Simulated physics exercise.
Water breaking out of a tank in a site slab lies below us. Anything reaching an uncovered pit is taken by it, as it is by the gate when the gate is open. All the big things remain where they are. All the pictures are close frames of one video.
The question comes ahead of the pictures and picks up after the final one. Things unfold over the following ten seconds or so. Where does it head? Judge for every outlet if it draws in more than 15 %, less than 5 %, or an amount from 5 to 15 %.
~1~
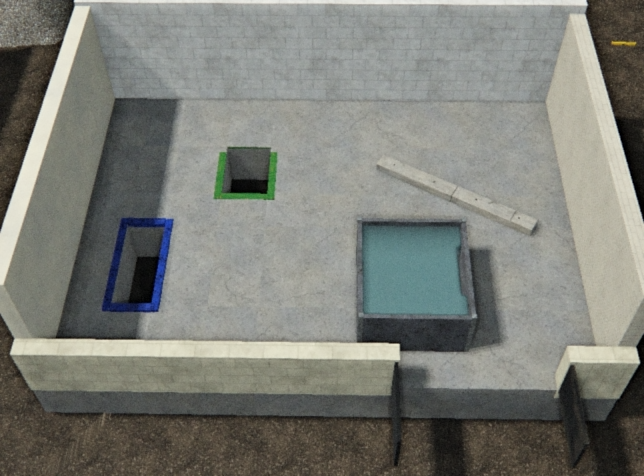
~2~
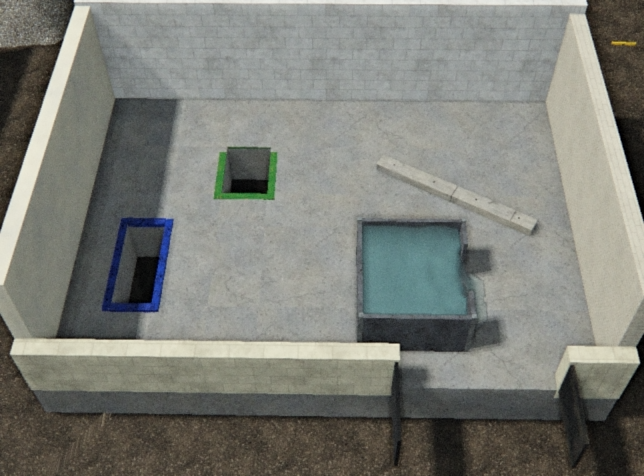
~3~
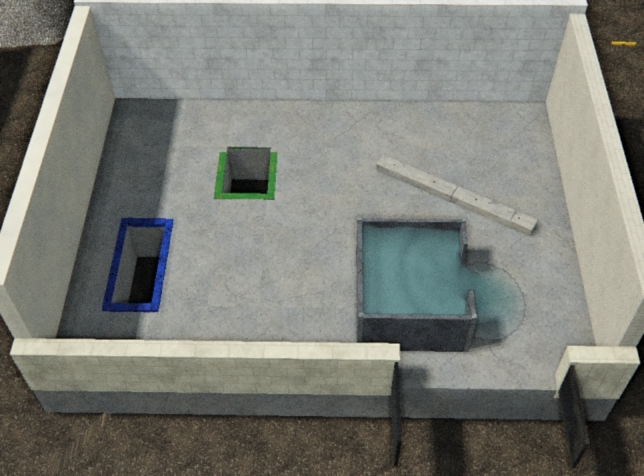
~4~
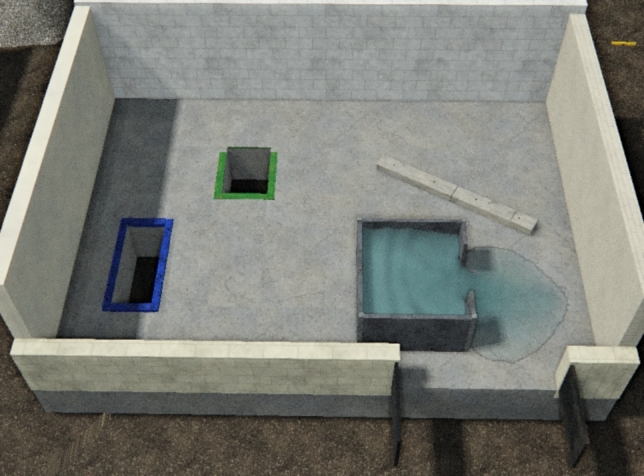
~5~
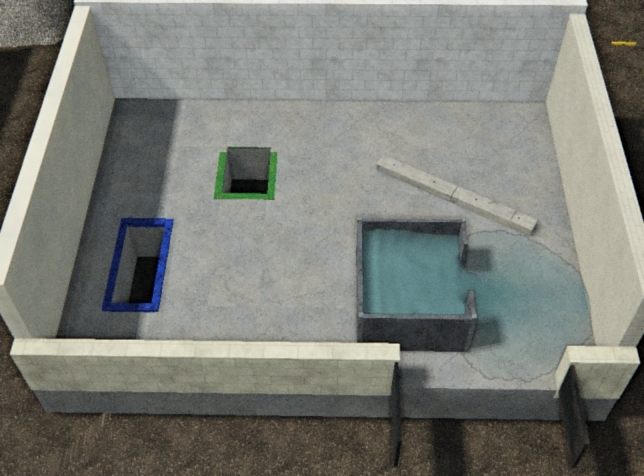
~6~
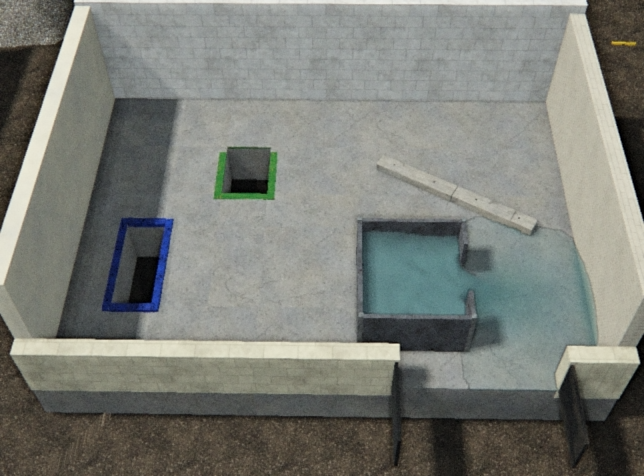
In the end the gate goes higher than fifteen per cent; the blue pit stays lower than five per cent; the green pit sits in the mid range.
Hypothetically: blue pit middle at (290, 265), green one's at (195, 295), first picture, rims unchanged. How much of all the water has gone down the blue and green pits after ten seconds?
Measured shares in per cent - blue 0, green 2.
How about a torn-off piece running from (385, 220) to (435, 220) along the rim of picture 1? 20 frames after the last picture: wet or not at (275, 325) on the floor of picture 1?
It would be unsoaked.
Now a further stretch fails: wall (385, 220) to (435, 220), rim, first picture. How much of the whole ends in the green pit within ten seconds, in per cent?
Green takes 15 in a hundred.
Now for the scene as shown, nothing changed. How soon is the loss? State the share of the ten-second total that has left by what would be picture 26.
About 30 per cent.
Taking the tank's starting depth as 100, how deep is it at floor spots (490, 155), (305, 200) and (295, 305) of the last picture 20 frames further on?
Going in order, that's 4, 0 and 0 %.
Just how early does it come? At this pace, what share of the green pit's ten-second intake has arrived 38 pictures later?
It works out at roughly 10 percent of the ten-second total.
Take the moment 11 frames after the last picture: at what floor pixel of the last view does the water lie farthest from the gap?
I'd say around (539, 103).
A moment on, water covers 15 % of the floor; the gate 2 %, the blue pit 0 %, the green pit 0 %.
Next, water covers 25 % of the floor; the gate 4 %, the blue pit 0 %, the green pit 0 %.
Then, water covers 35 % of the floor; the gate 11 %, the blue pit 0 %, the green pit 0 %.
Later, water covers 60 % of the floor; the gate 21 %, the blue pit 0 %, the green pit 1 %.
In the end, water covers 85 % of the floor; the gate 29 %, the blue pit 0 %, the green pit 7 %.
